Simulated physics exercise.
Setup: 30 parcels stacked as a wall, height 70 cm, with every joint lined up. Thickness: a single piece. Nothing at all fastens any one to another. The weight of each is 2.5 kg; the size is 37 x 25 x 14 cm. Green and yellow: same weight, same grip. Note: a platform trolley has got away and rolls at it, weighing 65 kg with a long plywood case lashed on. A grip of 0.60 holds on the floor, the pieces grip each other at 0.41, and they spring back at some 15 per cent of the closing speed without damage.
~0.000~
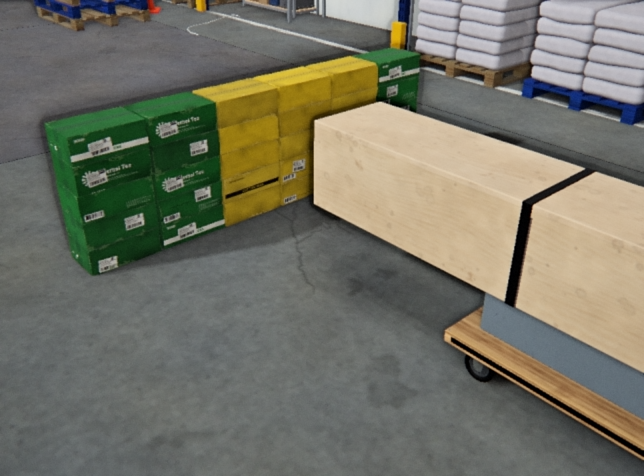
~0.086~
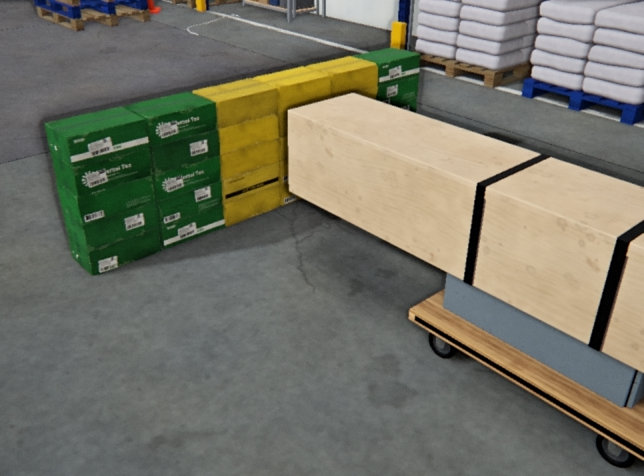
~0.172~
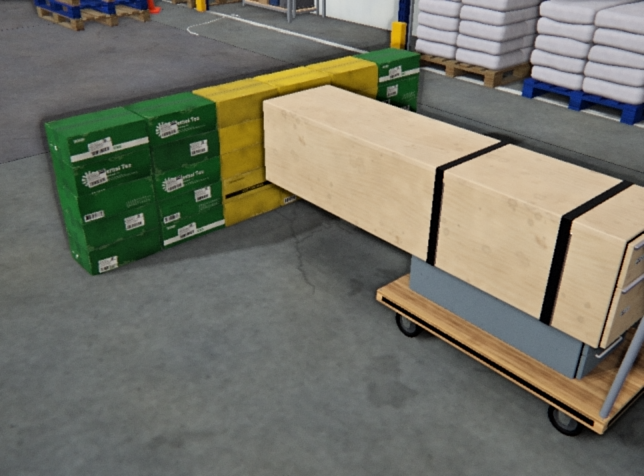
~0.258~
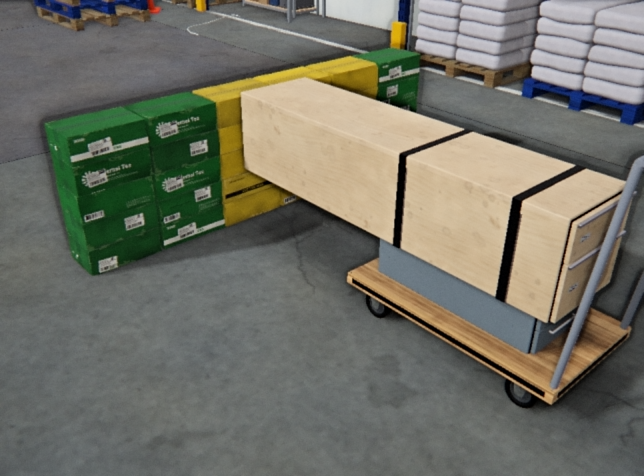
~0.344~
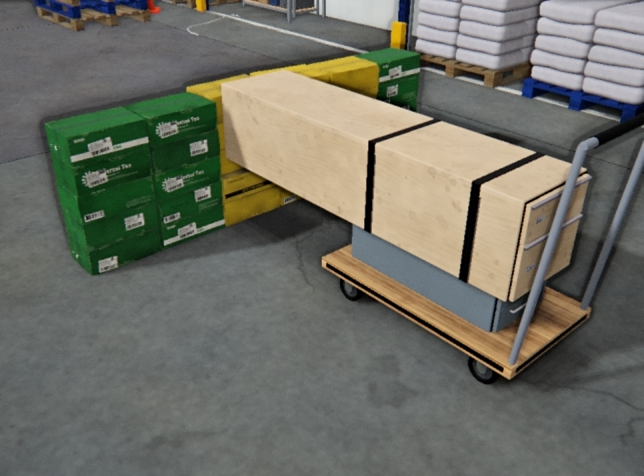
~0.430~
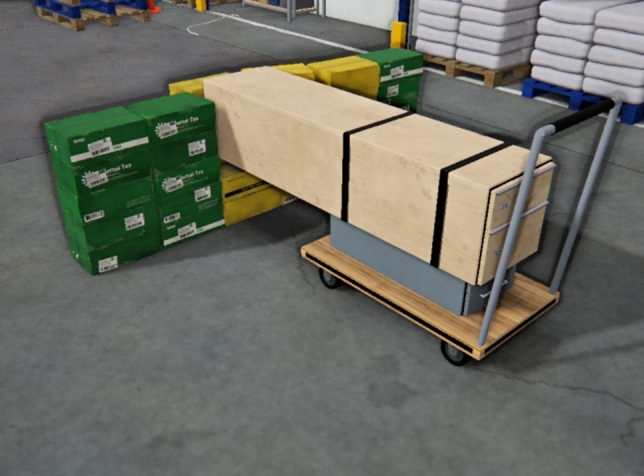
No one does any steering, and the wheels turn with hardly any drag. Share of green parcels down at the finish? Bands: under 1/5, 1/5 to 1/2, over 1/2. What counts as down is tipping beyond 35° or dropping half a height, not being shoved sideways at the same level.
Under 1/5.
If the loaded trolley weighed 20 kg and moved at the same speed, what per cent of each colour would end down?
Result: Green 0 and yellow 40 in a hundred.
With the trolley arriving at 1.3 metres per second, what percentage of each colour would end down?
Share down, in per cent: Green 0, yellow 50.
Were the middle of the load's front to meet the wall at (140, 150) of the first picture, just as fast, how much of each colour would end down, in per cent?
Down at the end: Green 40 percent, yellow 0 percent.
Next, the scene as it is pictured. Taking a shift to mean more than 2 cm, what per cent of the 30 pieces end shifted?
55 in a hundred.
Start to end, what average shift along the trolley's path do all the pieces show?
Mean shift close to 25 cm.
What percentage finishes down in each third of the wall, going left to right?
Going left to right, I get 0, 60 and 0 percent.
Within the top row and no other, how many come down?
2.
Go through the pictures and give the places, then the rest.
In the first frame (each place is the centre of the face we see best), load (323, 151) 66 cm short of the wall; top green parcel (400, 70); top yellow parcel (250, 108); all as stacked.
The second frame shows load (296, 139) 48 cm short of the wall; top green parcel (400, 70).
The third frame shows load (271, 129) 30 cm short of the wall; top green parcel (400, 70).
The fourth frame shows load (249, 119) 12 cm short of the wall; top green parcel (400, 70).
The fifth frame shows load (229, 110) 49 mm into the wall's line; top green parcel (401, 70); 6 have shifted.
The sixth frame shows load 19 cm into the wall's line; top green parcel (403, 70) moved 21 mm; 10 have shifted.
By 0.68 s, load 57 cm past the wall's line, still rolling; none of the 15 green parcels down (6 of 30 in all colours); top green parcel moved 22 mm; top yellow parcel tilted 51°, 35 cm lower.
By 1.10 s, load 1.07 m past the wall's line, still rolling; none of the 15 green parcels down (6 of 30 in all colours); top green parcel moved 22 mm; top yellow parcel on its side.
When it is over (2.4 s), load 1.17 m past the wall's line, stopped; none of the 15 green parcels down (6 of 30 in all colours); top green parcel moved 22 mm; top yellow parcel 56 cm lower. That is 0 per cent. In pixels of the last frame, middles, top green parcel near (389, 66), top yellow parcel near (96, 126).
